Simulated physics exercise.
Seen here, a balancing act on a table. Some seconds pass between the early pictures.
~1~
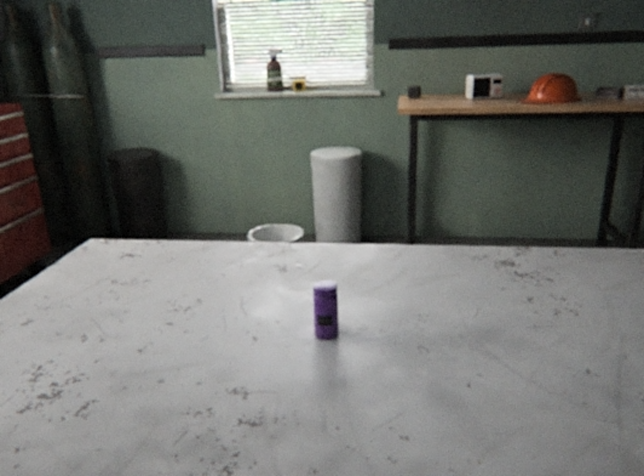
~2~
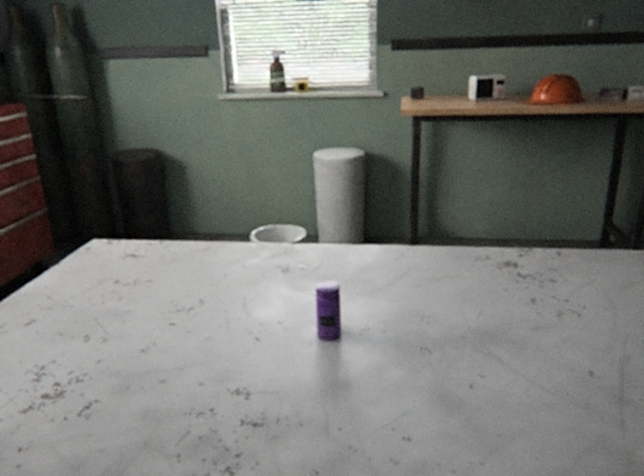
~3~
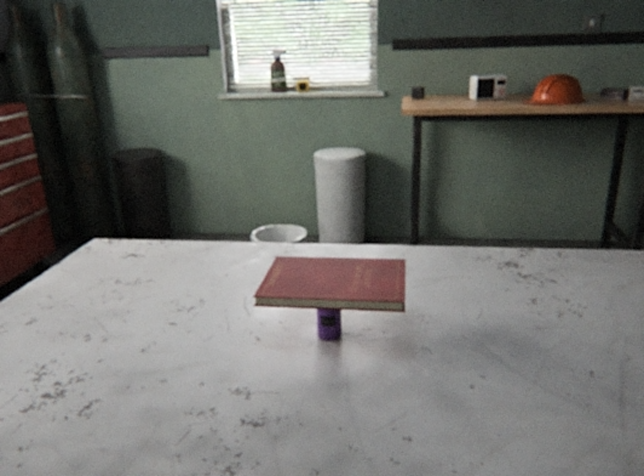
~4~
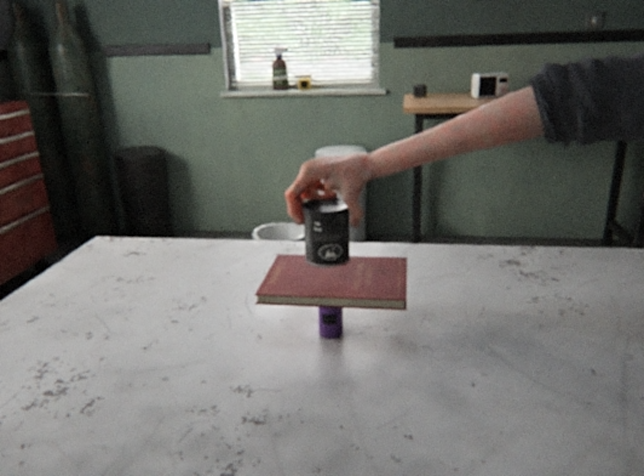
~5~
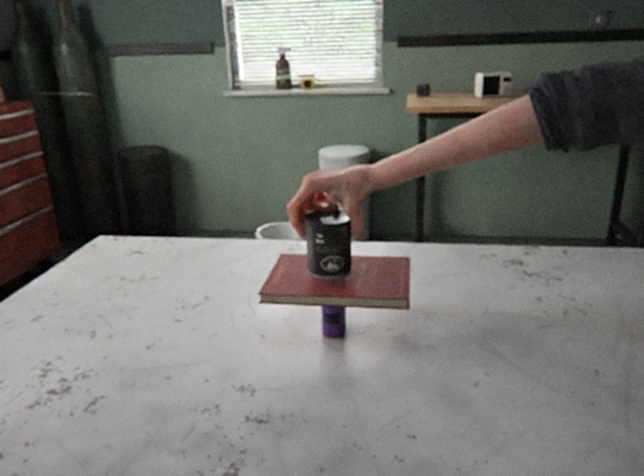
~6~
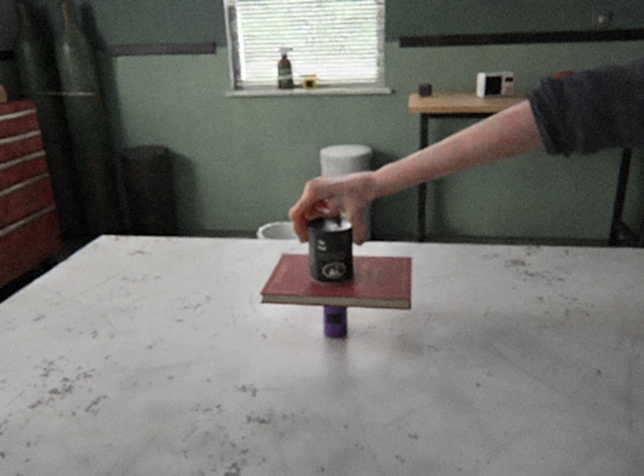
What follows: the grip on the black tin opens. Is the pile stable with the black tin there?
As it turns out, it stays up.
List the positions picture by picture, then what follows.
The last thing is not in view yet, in the first picture.
The last thing is not in view yet, in the second picture.
The last thing is not in view yet; red book (334, 281), in the third picture.
Coming down; black tin (327, 232); red book (336, 279), in the fourth picture.
Coming down; black tin (329, 244); red book (339, 279), in the fifth picture.
In place under the hand; black tin (331, 250); red book (341, 279), in the sixth picture.
Then, 0.30 s on from there, no change.
Then, 1.00 s on from there, black tin resting near (331, 251).
In the end, all 3 unmoved. At the end, from the last picture's camera, black tin near (331, 251). The stack keeps its balance.
